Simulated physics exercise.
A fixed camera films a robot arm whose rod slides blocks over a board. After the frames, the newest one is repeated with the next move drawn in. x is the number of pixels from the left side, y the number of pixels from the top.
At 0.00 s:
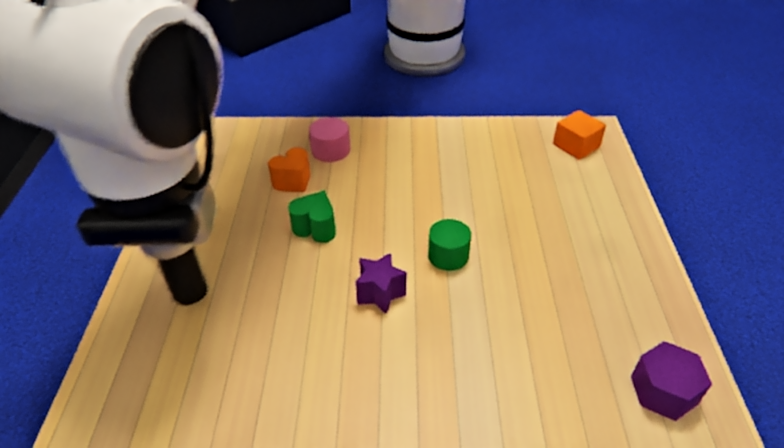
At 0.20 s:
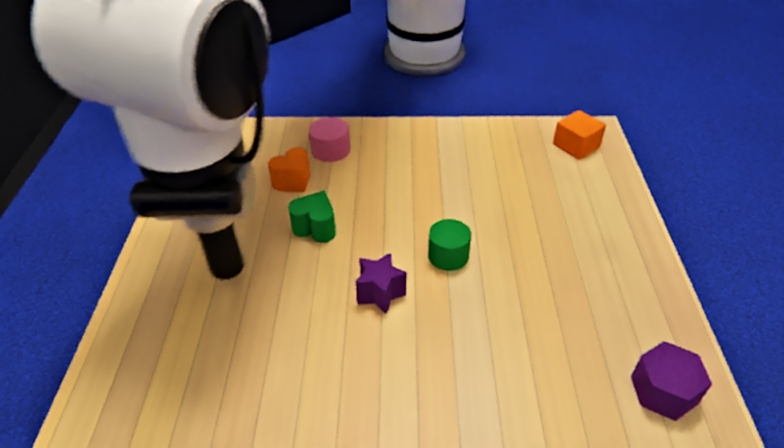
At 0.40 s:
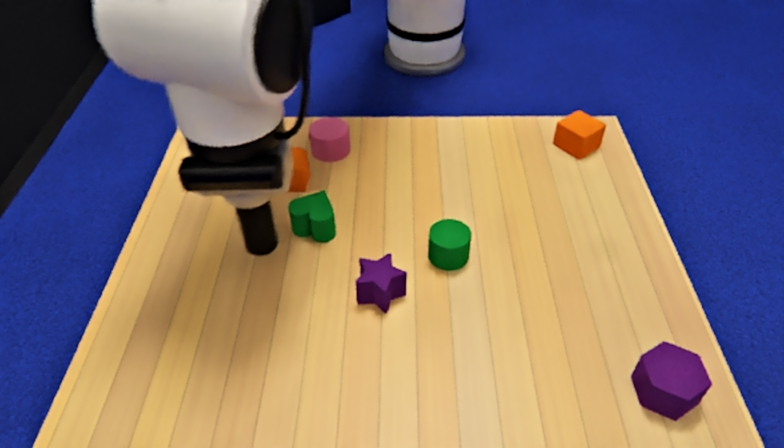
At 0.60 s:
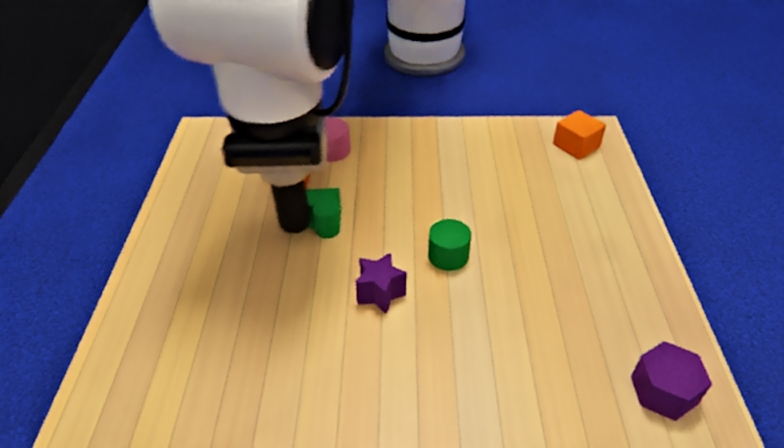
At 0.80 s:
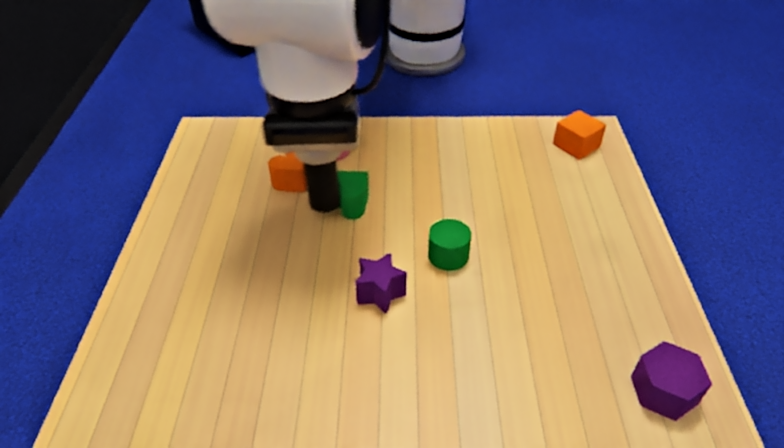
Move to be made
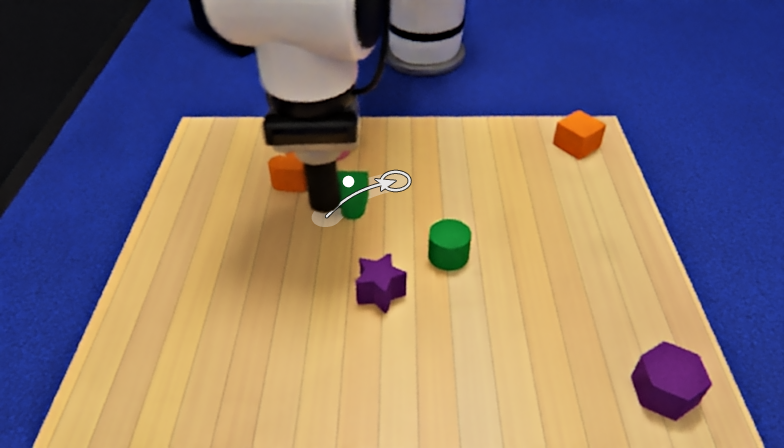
A white robot arm with a black rod moved right and away across a wooden board of colored blocks, then nudged the green heart a short way while the other blocks stayed put.
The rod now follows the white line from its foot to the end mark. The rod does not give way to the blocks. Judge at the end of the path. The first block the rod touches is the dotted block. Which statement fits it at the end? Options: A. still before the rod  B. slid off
I'll go with A - still before the rod.
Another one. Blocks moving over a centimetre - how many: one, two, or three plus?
One moves.
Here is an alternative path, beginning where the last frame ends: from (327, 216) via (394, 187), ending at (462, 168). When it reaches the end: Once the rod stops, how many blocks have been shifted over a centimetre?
I'd say just one block gets shifted by more than about 1 cm.
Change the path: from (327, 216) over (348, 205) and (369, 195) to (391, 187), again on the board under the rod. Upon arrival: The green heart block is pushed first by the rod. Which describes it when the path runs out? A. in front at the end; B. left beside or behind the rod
The one that fits is A, in front at the end.
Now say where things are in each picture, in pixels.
The first picture shows rod tip at (190, 292); block tops, orange heart block at (290, 159); green heart block at (313, 206).
The second picture shows rod at (227, 268); blocks unchanged.
The third picture shows rod at (262, 245); blocks unchanged.
The fourth picture shows rod at (295, 223); green heart block at (321, 200).
The fifth picture shows rod at (325, 203); orange heart block at (290, 159); green heart block at (348, 182).
Path on the board, from (327, 216) via (345, 200) and (369, 188), ending at (396, 181); the dot is on the green heart block.
On the path given first. Halfway along, rod at (356, 180); green heart block at (380, 161).
At the end, rod at (396, 168); orange heart block in place; green heart block at (419, 149).
